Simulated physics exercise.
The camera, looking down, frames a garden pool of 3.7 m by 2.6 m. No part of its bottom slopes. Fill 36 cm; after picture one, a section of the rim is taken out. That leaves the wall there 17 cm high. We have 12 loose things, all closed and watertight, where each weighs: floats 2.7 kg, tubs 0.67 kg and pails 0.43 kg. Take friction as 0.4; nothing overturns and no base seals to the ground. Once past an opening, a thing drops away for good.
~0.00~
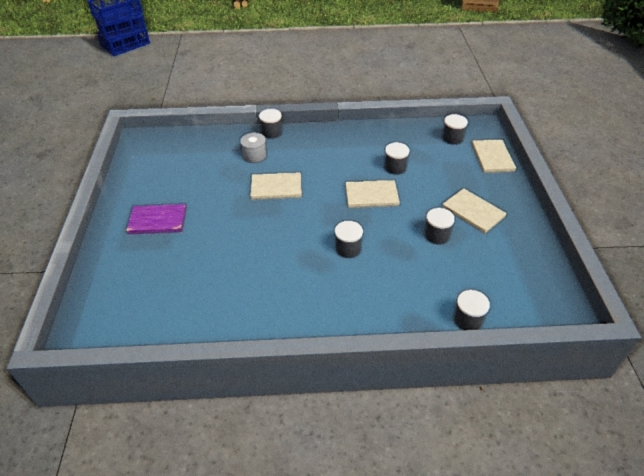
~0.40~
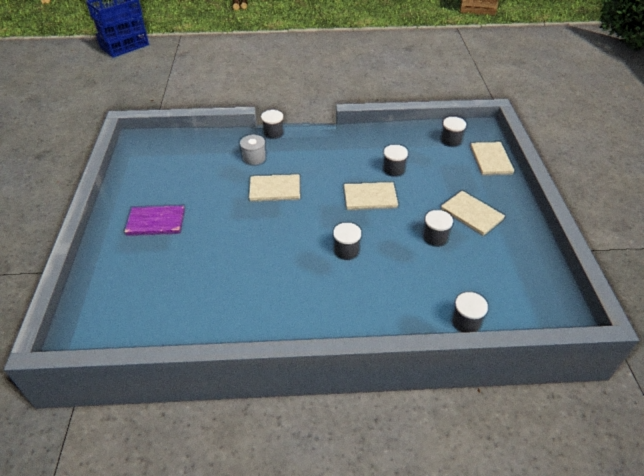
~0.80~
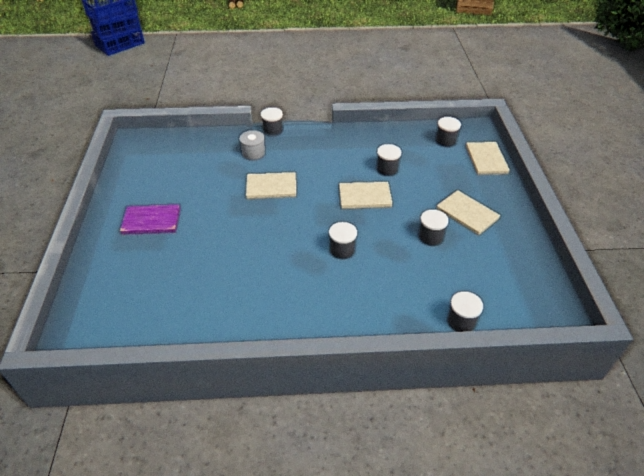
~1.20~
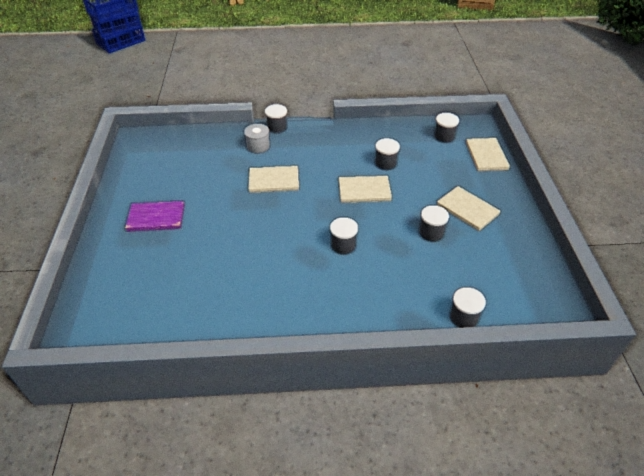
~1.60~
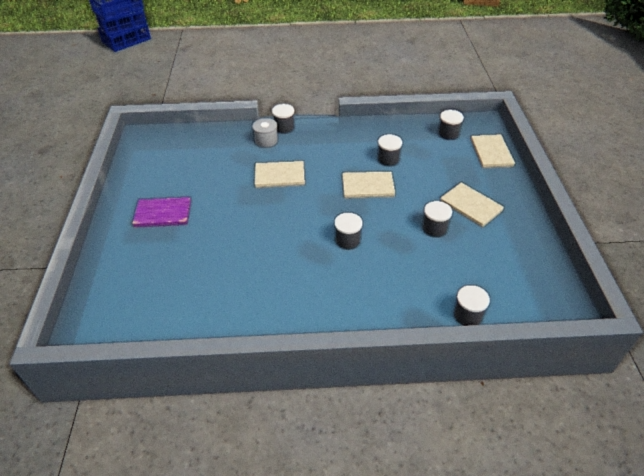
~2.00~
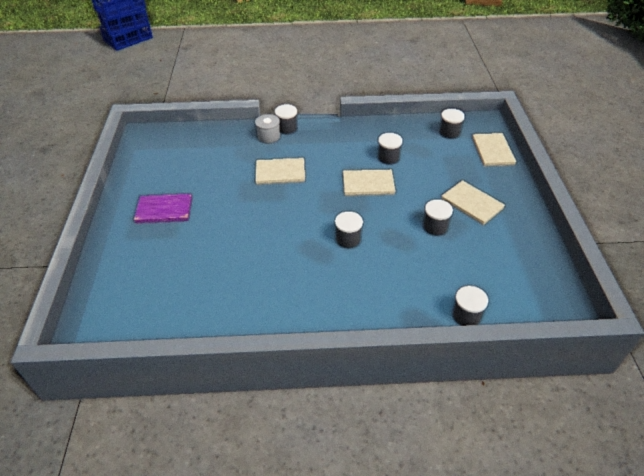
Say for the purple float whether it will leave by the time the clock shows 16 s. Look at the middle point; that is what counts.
The item is not washed out.
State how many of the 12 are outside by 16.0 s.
By my count, 1.
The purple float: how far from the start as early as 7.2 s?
Around 20 centimetres.
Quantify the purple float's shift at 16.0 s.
It's about 40 cm away.
After 3.2 s the purple float is near (165, 207), 0.1 m from its start, afloat; 0 of 12 are out; 12 afloat.
After 7.2 s the purple float is near (172, 199), 0.2 m from its start, afloat; 0 of 12 are out; 12 afloat.
After 12.0 s the purple float is near (181, 191), 0.3 m from its start, afloat; 1 of 12 are out; 11 afloat.
After 16.0 s the purple float is near (187, 185), 0.4 m from its start, afloat; 1 of 12 are out; 11 afloat.
